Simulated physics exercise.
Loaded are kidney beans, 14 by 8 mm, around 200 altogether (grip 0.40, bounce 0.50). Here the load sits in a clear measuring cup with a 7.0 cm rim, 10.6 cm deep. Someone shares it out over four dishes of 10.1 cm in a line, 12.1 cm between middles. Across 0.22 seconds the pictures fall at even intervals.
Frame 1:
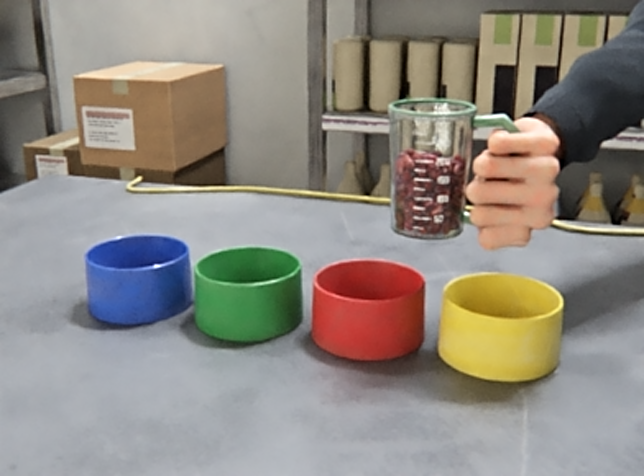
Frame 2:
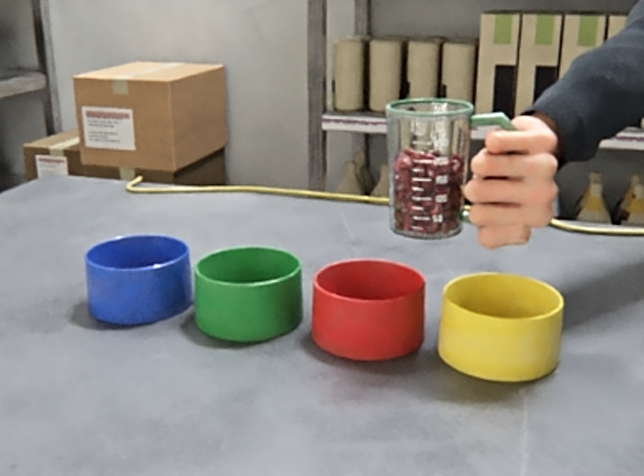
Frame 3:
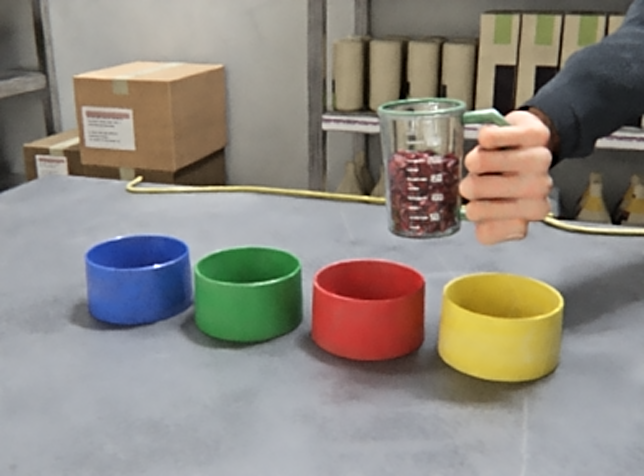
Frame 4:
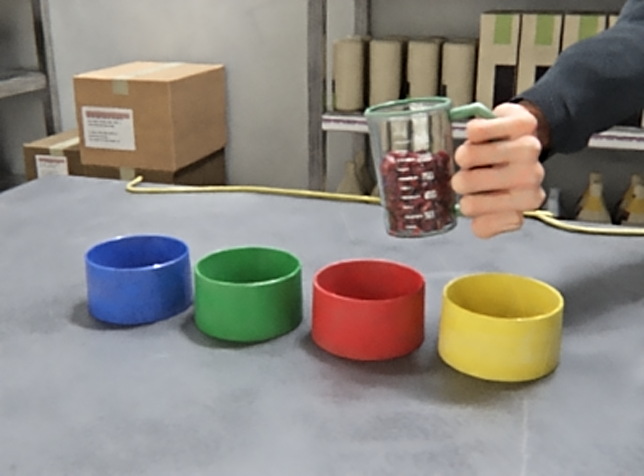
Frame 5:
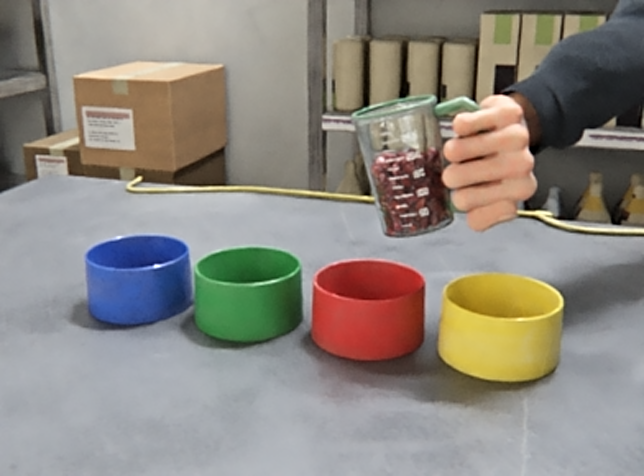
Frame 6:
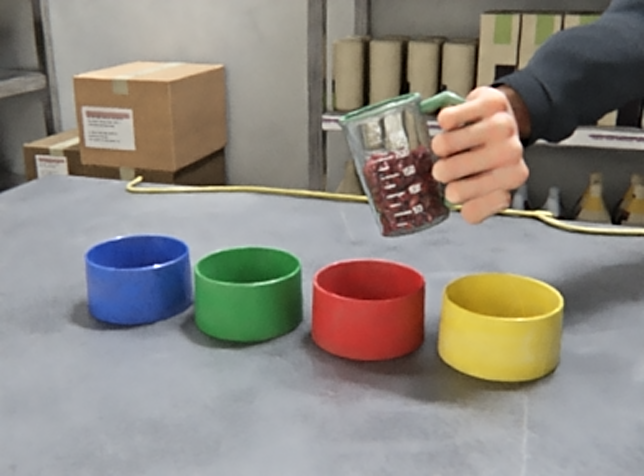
Hand holding a clear measuring cup of red beans above four coloured dishes, moving it slightly left while gradually tilting it leftward.
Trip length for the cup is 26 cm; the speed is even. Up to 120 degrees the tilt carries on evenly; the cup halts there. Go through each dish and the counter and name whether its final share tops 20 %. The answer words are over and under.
Red: Under. Blue: Over. Green: Under. Yellow: Under. Counter: Under.
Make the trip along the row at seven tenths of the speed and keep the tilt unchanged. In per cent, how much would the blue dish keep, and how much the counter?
The shares would then be blue 10 and counter 40.
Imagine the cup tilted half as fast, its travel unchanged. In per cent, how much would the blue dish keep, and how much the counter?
Then the blue dish would get 90 and the counter 10.
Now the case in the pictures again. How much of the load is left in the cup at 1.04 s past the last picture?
It comes to about 35 percent.
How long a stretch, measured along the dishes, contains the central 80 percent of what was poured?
About 7 cm.
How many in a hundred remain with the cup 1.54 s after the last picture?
Roughly 0 per cent of the load.
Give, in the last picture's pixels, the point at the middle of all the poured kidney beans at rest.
Once everything settles, the centre is around (132, 285).
Then, 0.63 s after the last picture, tilt 93 degrees; cup holds 100 %.
Then, 1.04 s after the last picture, tilt 120 degrees; cup holds 35 %, blue 45 %.
Then, 1.54 s after the last picture, tilt 120 degrees; cup holds 0 %, blue 90 %.
In the end, red 0 %, blue 90 %, green 0 %, yellow 0 %, counter 10 %.
